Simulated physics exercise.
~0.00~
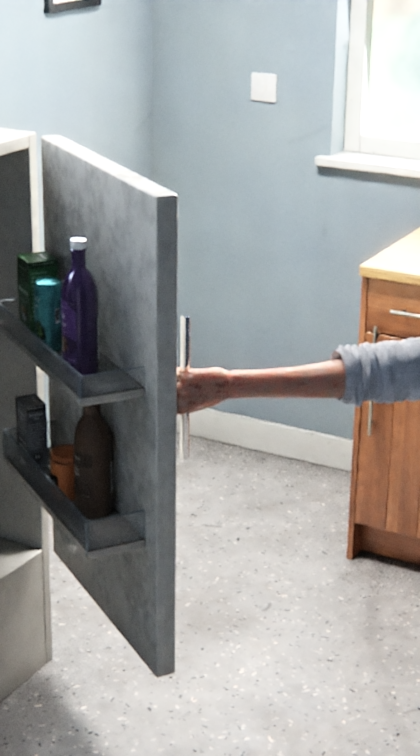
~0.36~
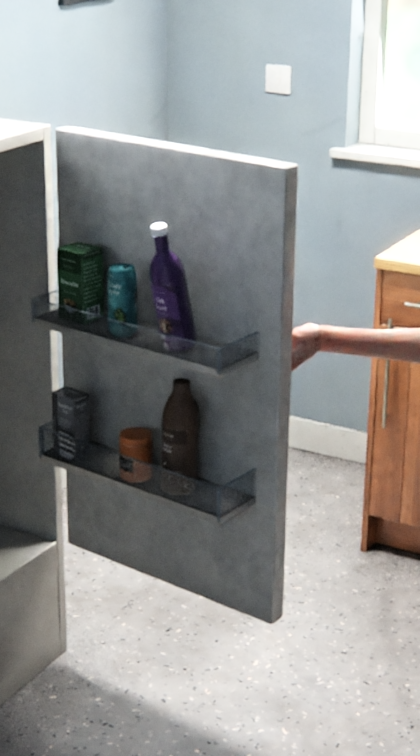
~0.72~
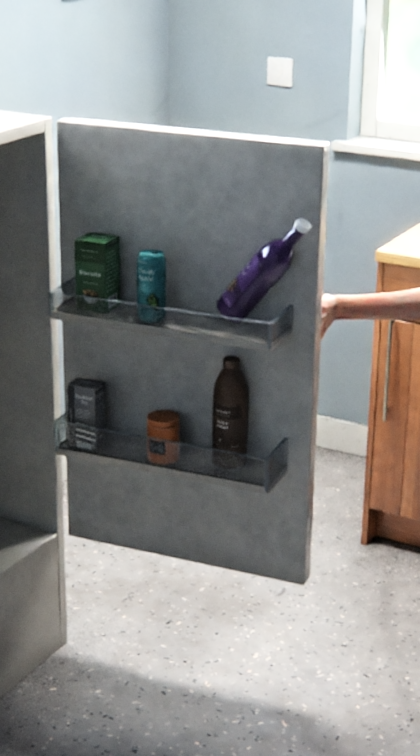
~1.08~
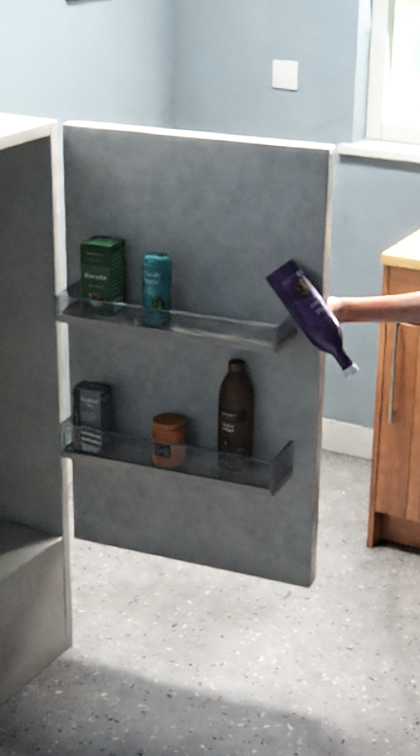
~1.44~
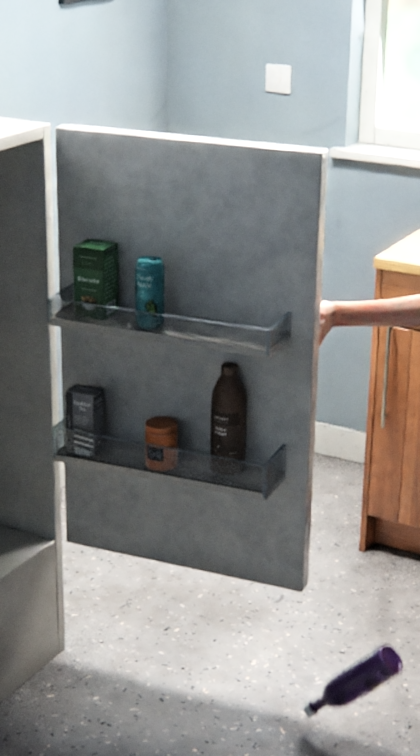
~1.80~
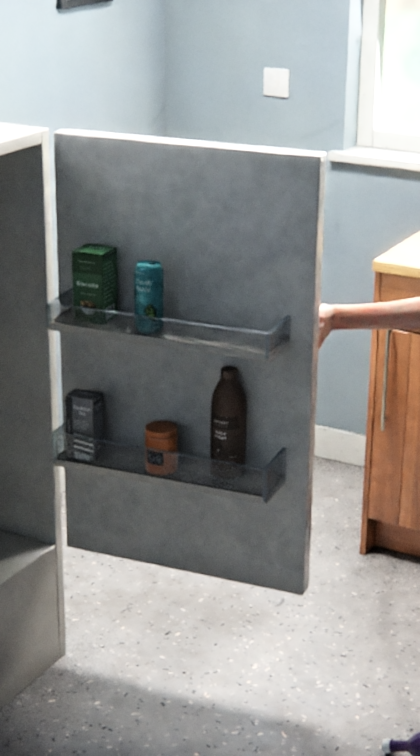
A tall purple bottle tips off the top rack of a grey door as a hand swings it open in a pale blue room with a speckled floor, seen from slightly above. Beside it on that rack stand a green carton and a turquoise can, with a dark grey carton, an orange jar and a brown bottle below. As the door opens wide, the purple bottle leans right, tumbles over the rack's end and drops upside down to the floor. It ends at the lower right edge, while the other five items remain upright on their racks.
